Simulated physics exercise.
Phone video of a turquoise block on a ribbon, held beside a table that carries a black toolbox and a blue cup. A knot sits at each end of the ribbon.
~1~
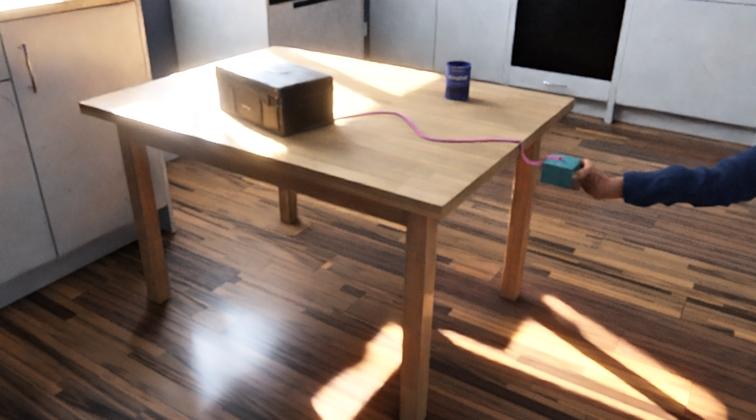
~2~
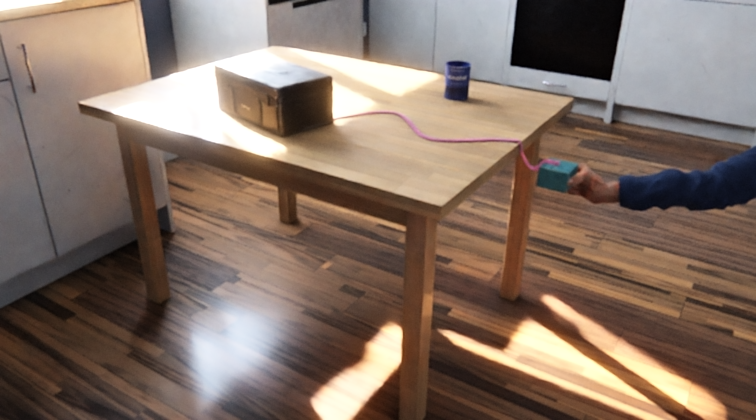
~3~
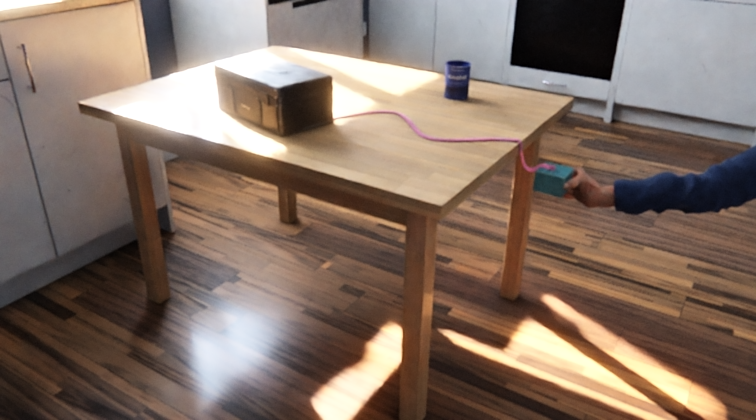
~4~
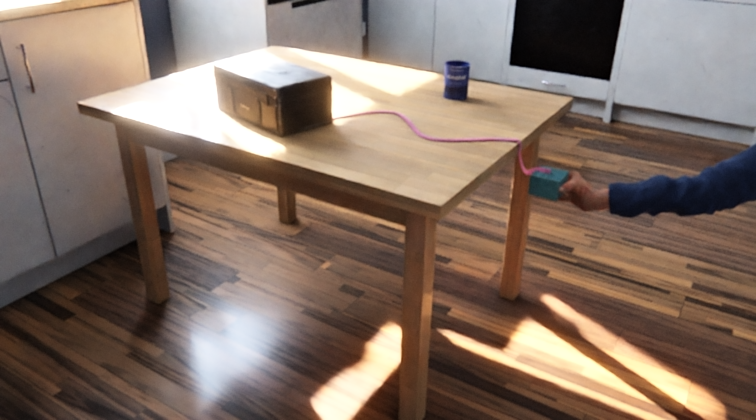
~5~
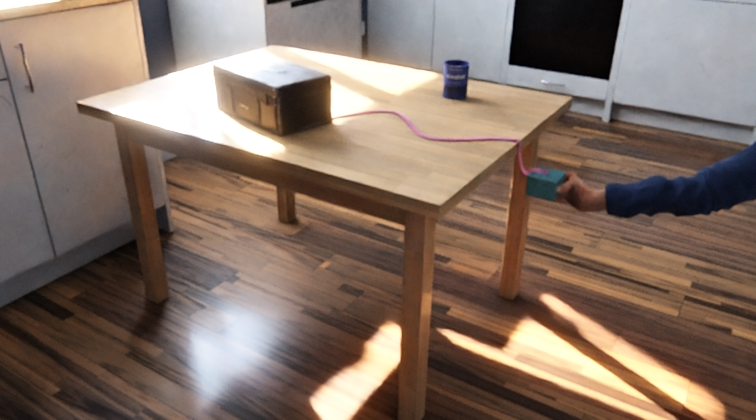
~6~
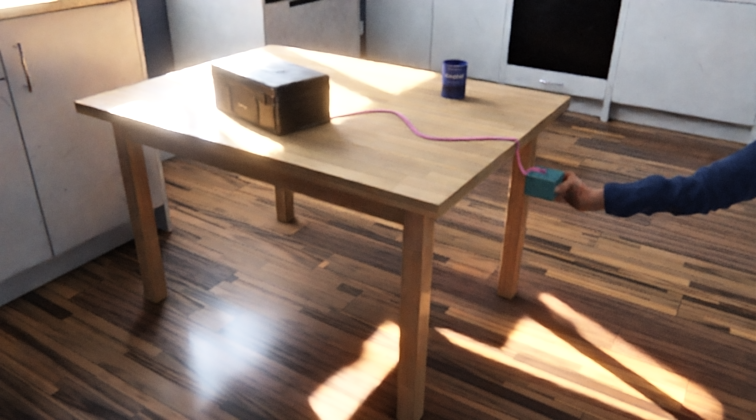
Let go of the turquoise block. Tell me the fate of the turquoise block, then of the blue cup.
By the end the turquoise block has stayed suspended, and the blue cup has held its position.
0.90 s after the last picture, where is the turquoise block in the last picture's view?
Around (512, 253).
Then, 0.90 s later than the last view, block above the floor near (513, 253); toolbox as before; cup as before.
Then, 1.84 s later than the last view, block above the floor near (494, 266); toolbox as before; cup as before.
Finally, block above the floor near (466, 248); toolbox as before; cup as before. The turquoise block hangs in the air and the blue cup remains where it stands.
